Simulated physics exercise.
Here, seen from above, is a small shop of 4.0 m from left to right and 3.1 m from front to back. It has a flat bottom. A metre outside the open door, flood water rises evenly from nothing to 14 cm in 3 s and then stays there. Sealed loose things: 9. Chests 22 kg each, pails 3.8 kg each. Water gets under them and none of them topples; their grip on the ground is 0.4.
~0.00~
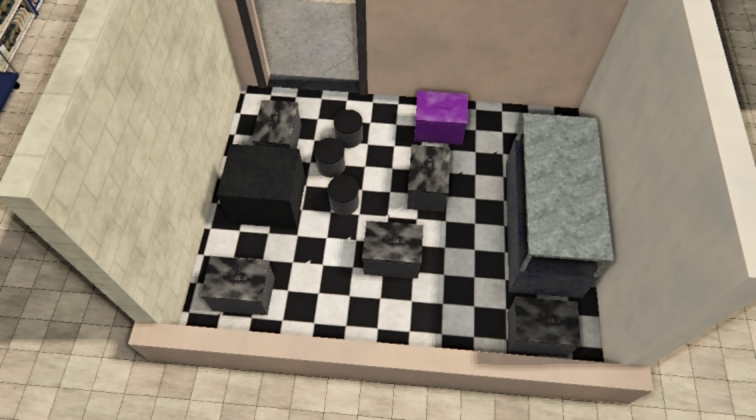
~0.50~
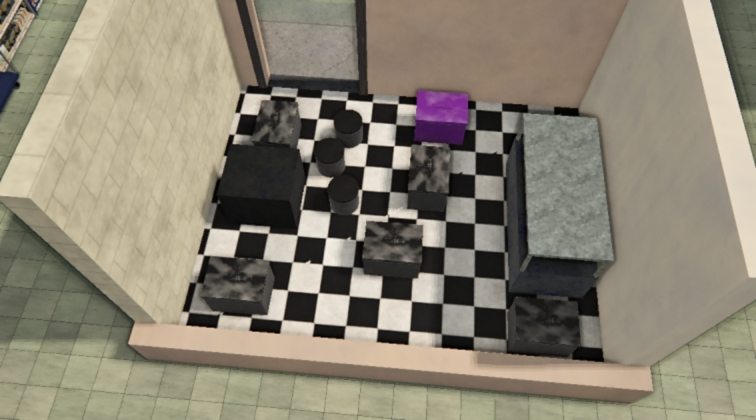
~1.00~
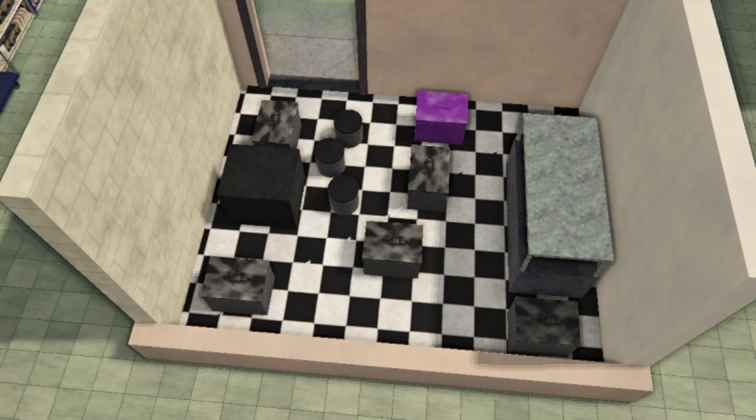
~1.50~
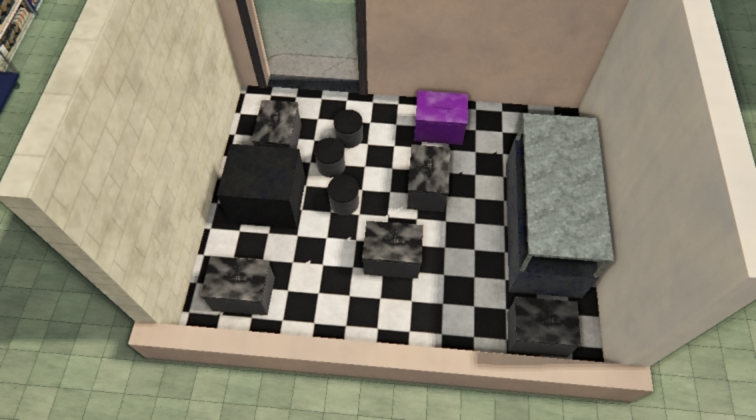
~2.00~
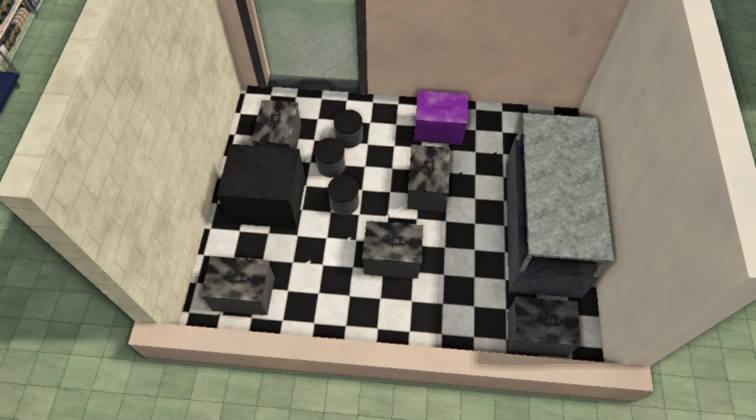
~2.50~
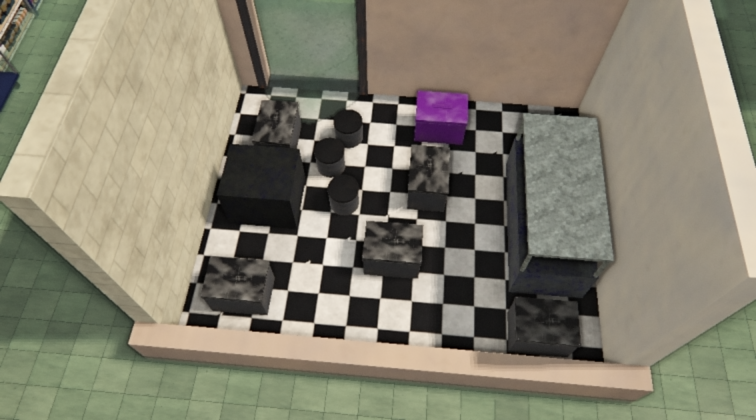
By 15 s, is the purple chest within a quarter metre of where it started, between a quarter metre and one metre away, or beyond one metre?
Within a quarter metre.
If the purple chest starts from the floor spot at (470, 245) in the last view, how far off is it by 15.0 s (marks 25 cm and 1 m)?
Short answer, it goes a modest way.
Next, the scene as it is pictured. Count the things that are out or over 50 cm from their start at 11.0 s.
I make it 3.
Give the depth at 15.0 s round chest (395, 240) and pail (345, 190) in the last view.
Roughly 10 and 11 cm.
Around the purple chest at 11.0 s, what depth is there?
The depth there is around 5 cm.
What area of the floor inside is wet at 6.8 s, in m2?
Wet: Near 7.5 m2.
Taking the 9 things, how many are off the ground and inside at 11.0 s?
2 at that moment.
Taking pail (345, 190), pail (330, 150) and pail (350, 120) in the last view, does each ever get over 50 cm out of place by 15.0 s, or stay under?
Well, in sequence it's farther, farther, farther.
After 3.5 s the purple chest is near (442, 107), 0.0 m from its start, aground; 0 afloat.
After 6.8 s the purple chest is near (442, 107), 0.0 m from its start, aground; 0 afloat.
After 11.0 s the purple chest is near (442, 107), 0.0 m from its start, aground; 2 afloat.
After 15.0 s the purple chest is near (442, 107), 0.0 m from its start, aground; 5 afloat.
